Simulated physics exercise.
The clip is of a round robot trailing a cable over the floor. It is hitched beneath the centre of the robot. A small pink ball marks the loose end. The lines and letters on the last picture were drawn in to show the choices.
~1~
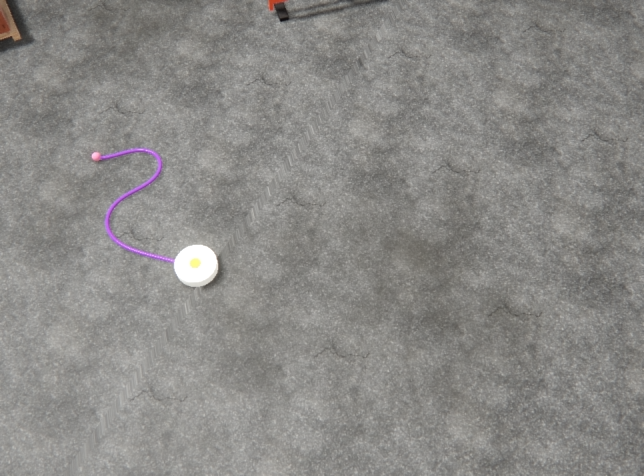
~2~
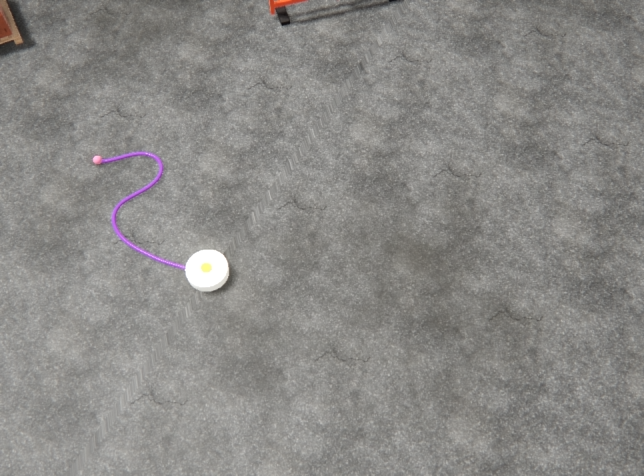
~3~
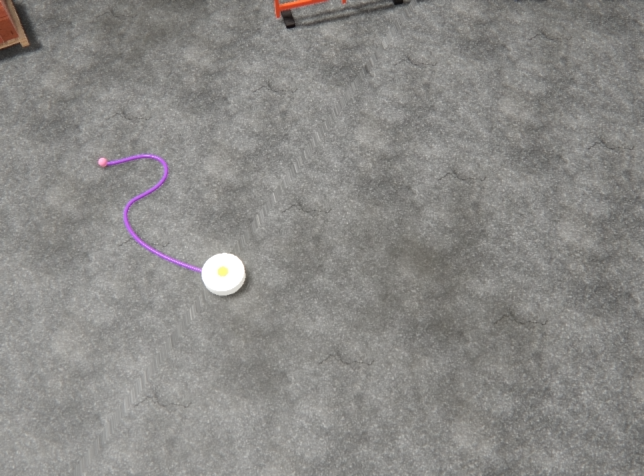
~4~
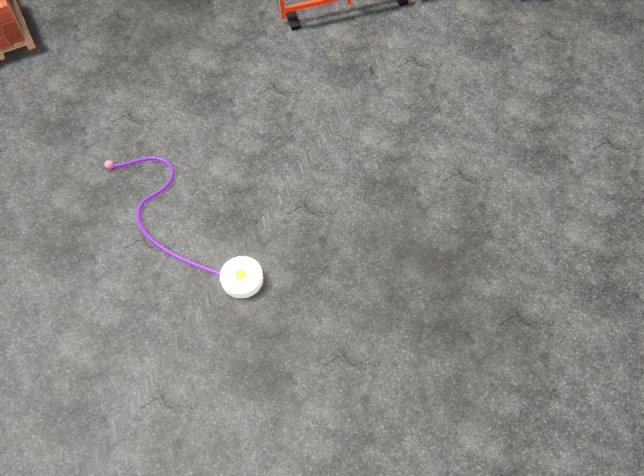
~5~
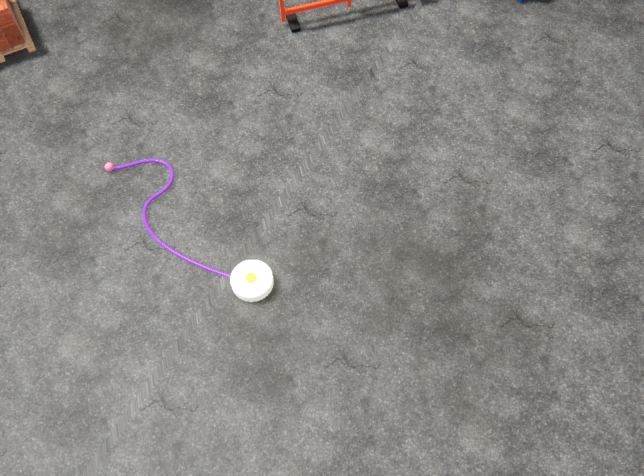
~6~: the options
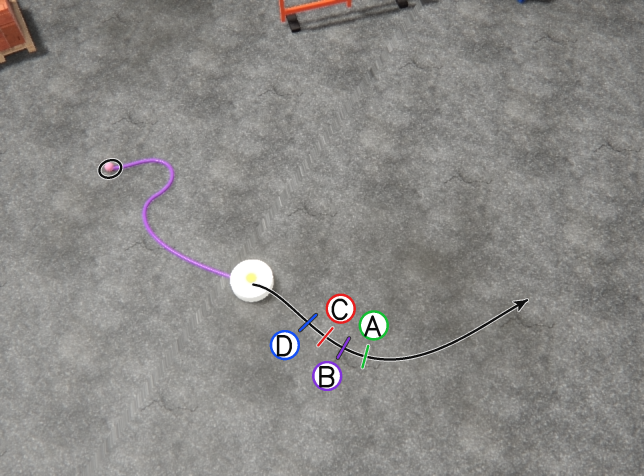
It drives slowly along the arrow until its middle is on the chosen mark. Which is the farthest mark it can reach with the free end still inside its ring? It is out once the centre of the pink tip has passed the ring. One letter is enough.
D.
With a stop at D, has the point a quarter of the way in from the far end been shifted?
Yes.
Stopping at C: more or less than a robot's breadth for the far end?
Less.
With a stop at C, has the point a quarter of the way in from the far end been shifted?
Yes.
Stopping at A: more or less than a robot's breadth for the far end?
By then, more.
On the marked copy, A at (365, 357); B at (343, 348); C at (325, 337); D at (308, 323); the ring at (110, 169); the route from (253, 285) via (389, 360) to (527, 300).
Following D. Soon after the start, robot (274, 290), middle of the cable (164, 222), free end (109, 167).
Later, robot (293, 306), middle of the cable (189, 226), free end (109, 167).
In the end, robot (308, 320), middle of the cable (206, 233), free end (112, 167); the free end is still in its ring.
As for the rest, A drags the free end to (155, 188); B drags the free end to (142, 178); C drags the free end to (129, 169).
